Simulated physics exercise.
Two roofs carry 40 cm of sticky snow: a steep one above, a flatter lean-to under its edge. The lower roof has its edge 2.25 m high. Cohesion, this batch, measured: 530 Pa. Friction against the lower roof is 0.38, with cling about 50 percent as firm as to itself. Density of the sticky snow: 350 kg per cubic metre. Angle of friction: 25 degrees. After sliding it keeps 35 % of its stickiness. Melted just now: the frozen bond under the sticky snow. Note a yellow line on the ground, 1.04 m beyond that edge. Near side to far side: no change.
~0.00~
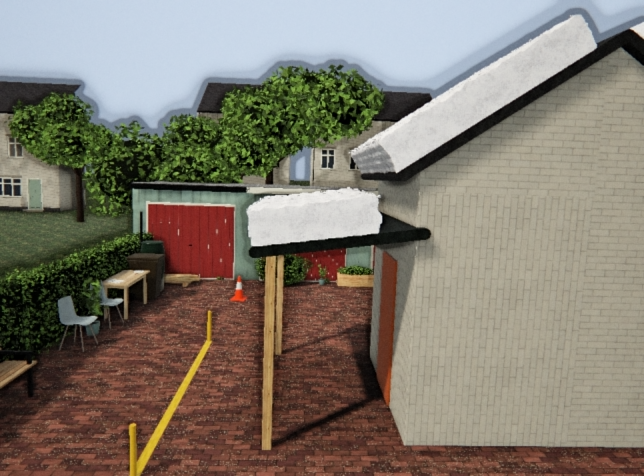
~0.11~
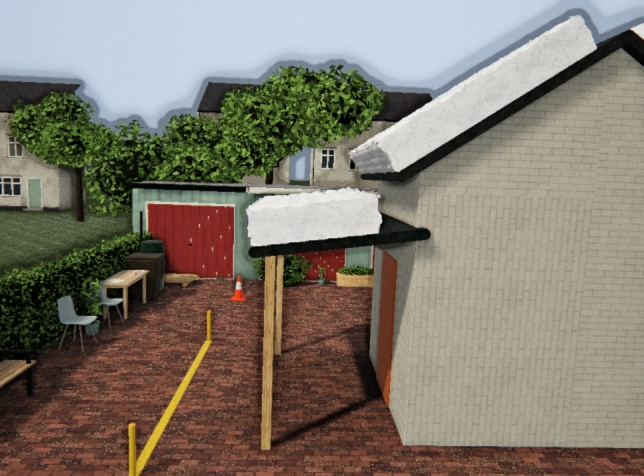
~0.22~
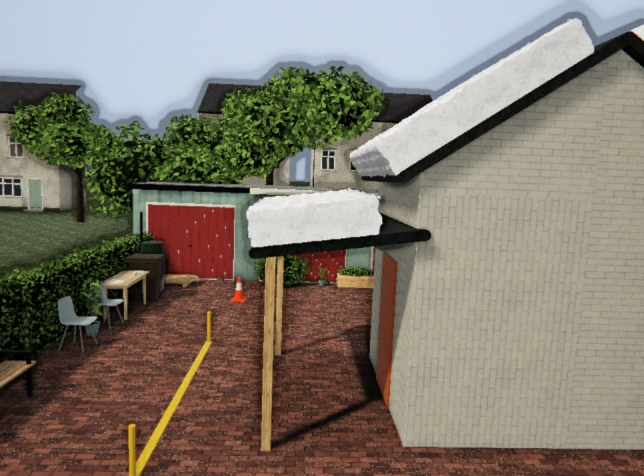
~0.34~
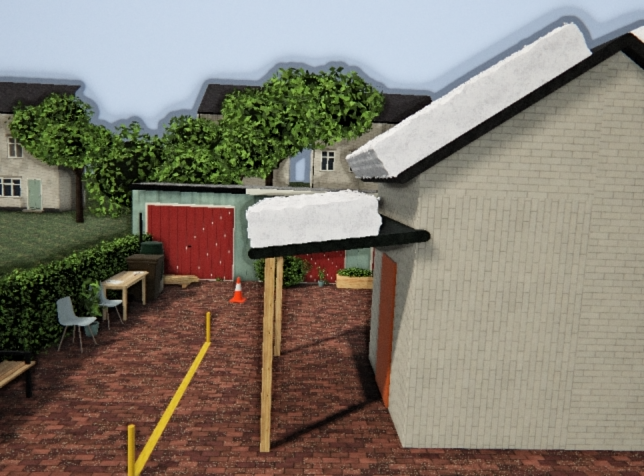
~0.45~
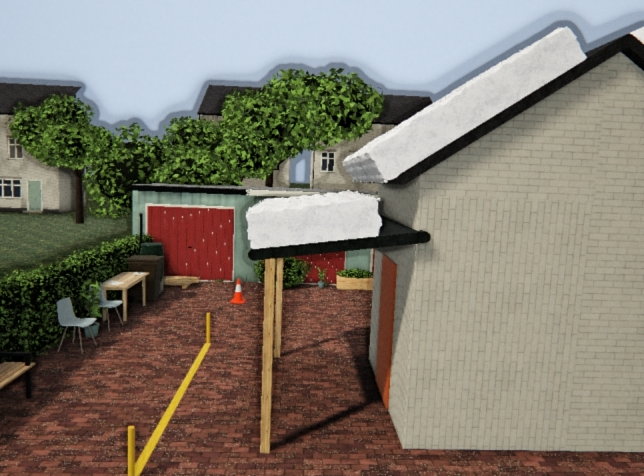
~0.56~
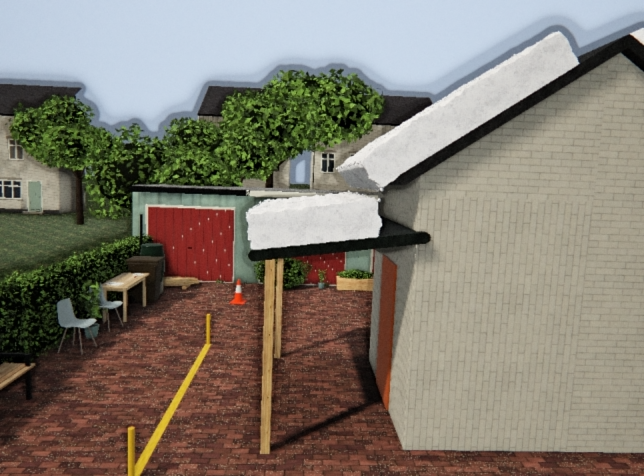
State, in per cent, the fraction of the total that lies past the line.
2 per cent.
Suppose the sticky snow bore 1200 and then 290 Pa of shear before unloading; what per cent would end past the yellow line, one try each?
The answers, in order, are 0 % and 18 %.
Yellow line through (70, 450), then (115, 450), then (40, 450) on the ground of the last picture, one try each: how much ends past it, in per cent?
Respectively 0, 0 and 0 percent would end past it.
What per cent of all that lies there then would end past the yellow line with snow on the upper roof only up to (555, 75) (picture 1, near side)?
About 0 %.
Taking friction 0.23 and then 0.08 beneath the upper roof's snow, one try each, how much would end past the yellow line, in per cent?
Respectively 25 percent and 35 percent.
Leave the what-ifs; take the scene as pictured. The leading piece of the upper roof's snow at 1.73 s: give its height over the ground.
2.8 m, roughly.
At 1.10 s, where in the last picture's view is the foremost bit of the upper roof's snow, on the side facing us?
I'd point to around (330, 184).
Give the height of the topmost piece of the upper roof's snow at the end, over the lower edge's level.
1.4 m, give or take.
By 1.10 s, none is below the lower edge and 0 % is past the line.
By 1.73 s, none is below the lower edge and 0 % is past the line.
By 2.37 s, 1 % is below the lower edge and 0 % is past the line.
By 3.00 s, 11 % is below the lower edge and 0 % is past the line.
By 6.00 s, at the end, 17 % is below the lower edge and 2 % is past the line.
